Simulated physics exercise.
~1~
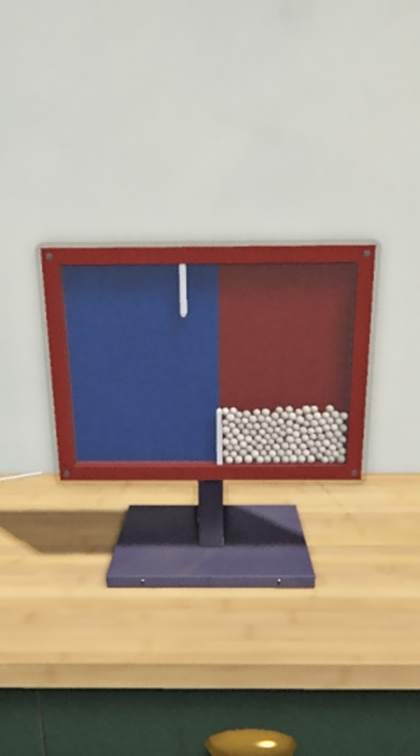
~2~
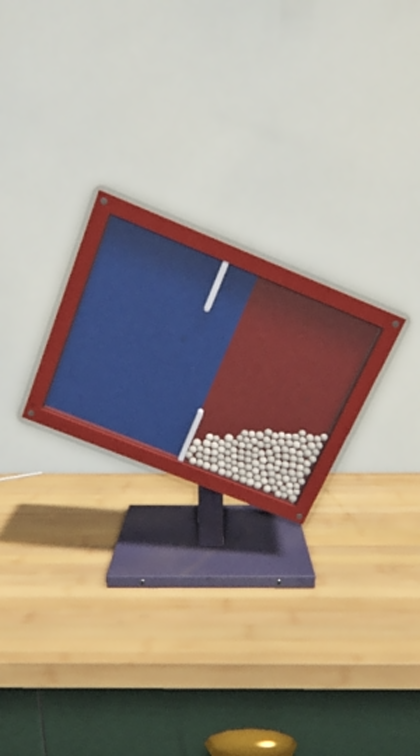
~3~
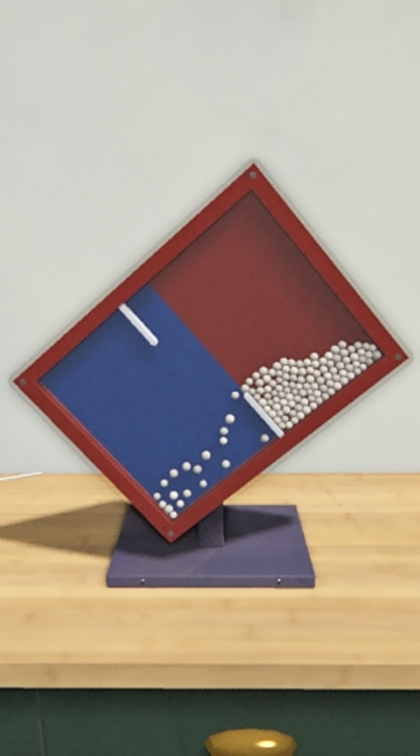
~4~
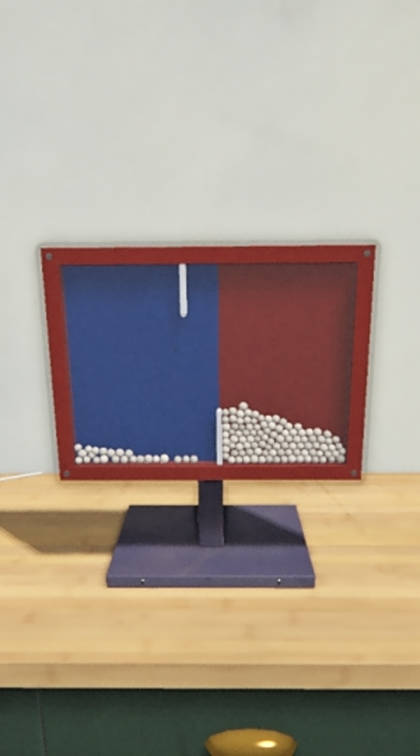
Framed red and blue case of white balls tilting clockwise, then anticlockwise, spilling some into blue before levelling, most staying in red.
